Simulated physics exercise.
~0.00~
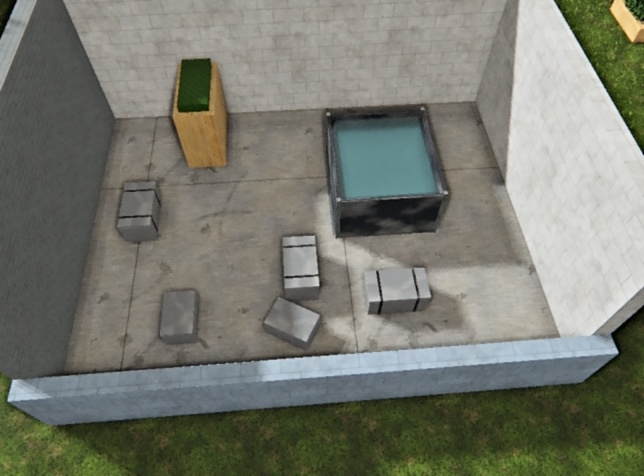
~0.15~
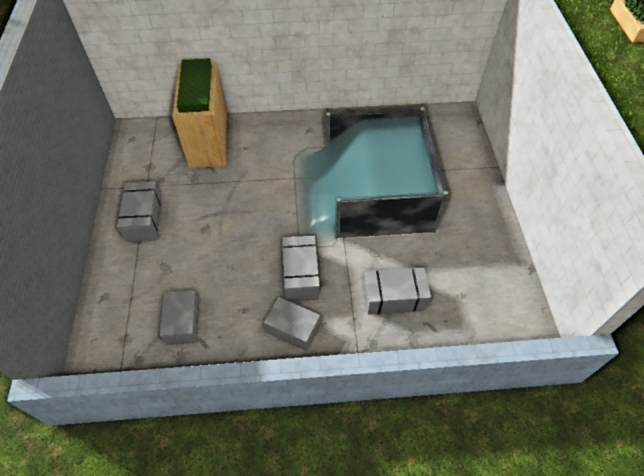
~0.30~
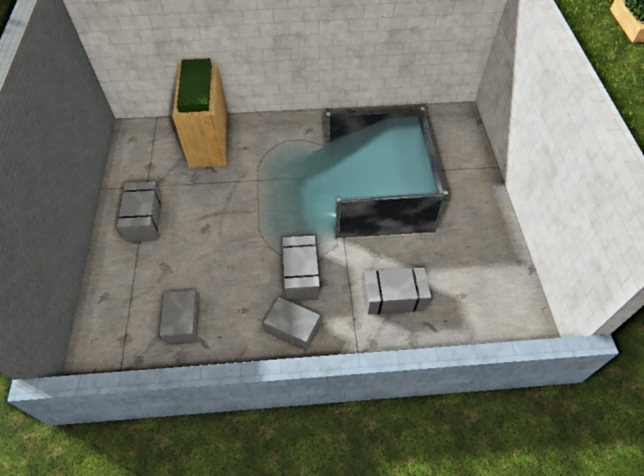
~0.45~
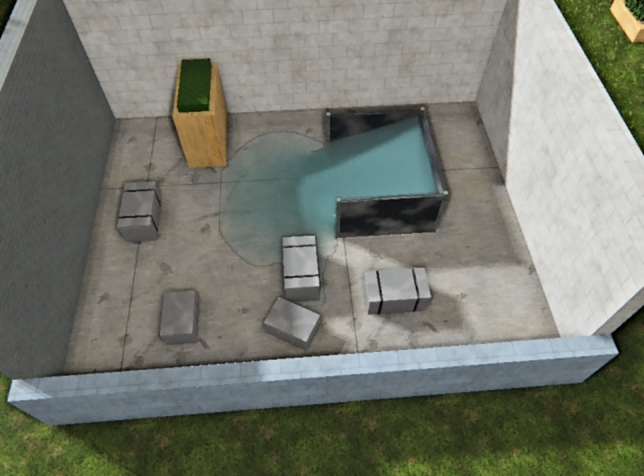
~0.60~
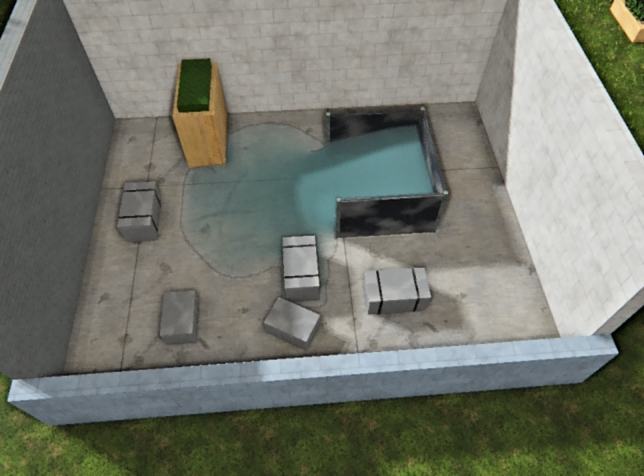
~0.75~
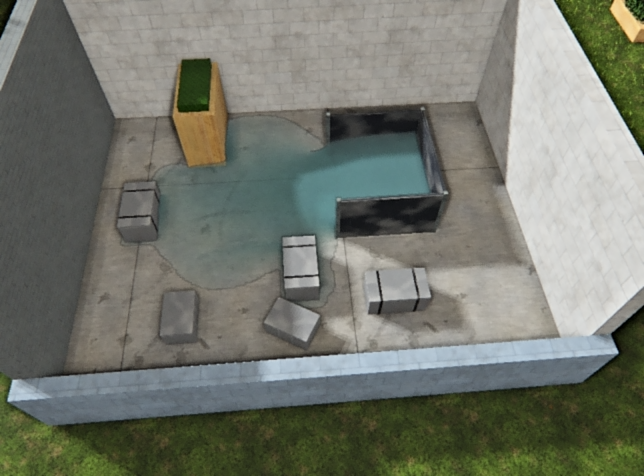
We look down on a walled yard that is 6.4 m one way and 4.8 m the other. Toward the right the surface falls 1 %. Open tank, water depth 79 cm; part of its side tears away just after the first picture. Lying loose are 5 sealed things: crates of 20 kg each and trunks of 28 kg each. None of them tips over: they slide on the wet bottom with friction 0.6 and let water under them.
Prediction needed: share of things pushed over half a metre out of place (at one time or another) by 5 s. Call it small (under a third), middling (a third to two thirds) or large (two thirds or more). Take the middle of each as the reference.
Middling, a third to two thirds.
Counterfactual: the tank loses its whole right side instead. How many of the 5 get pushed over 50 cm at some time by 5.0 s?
Count: 1.
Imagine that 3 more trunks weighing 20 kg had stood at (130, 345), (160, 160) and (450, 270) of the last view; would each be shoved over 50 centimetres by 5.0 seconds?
So it's gets above, then gets above, then stays below.
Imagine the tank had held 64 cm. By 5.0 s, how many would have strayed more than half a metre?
The answer would then be 2.
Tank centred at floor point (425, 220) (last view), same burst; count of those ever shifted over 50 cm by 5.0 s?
In that case 4 of them.
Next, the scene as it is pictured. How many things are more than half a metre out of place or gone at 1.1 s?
I count 0 of them.
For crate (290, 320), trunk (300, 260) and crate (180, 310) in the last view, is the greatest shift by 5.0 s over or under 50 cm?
Result, in order: Overshooting / undershooting / overshooting.
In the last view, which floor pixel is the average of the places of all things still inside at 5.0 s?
It works out to somewhere near (289, 305) on the floor.
After 1.1 s 0 of 5 are over 50 cm from their spots; 0 afloat.
After 2.2 s 1 of 5 are over 50 cm from their spots; 1 afloat.
After 3.5 s 1 of 5 are over 50 cm from their spots; 2 afloat.
After 5.0 s 3 of 5 are over 50 cm from their spots, and 3 have been at some point; 2 afloat.
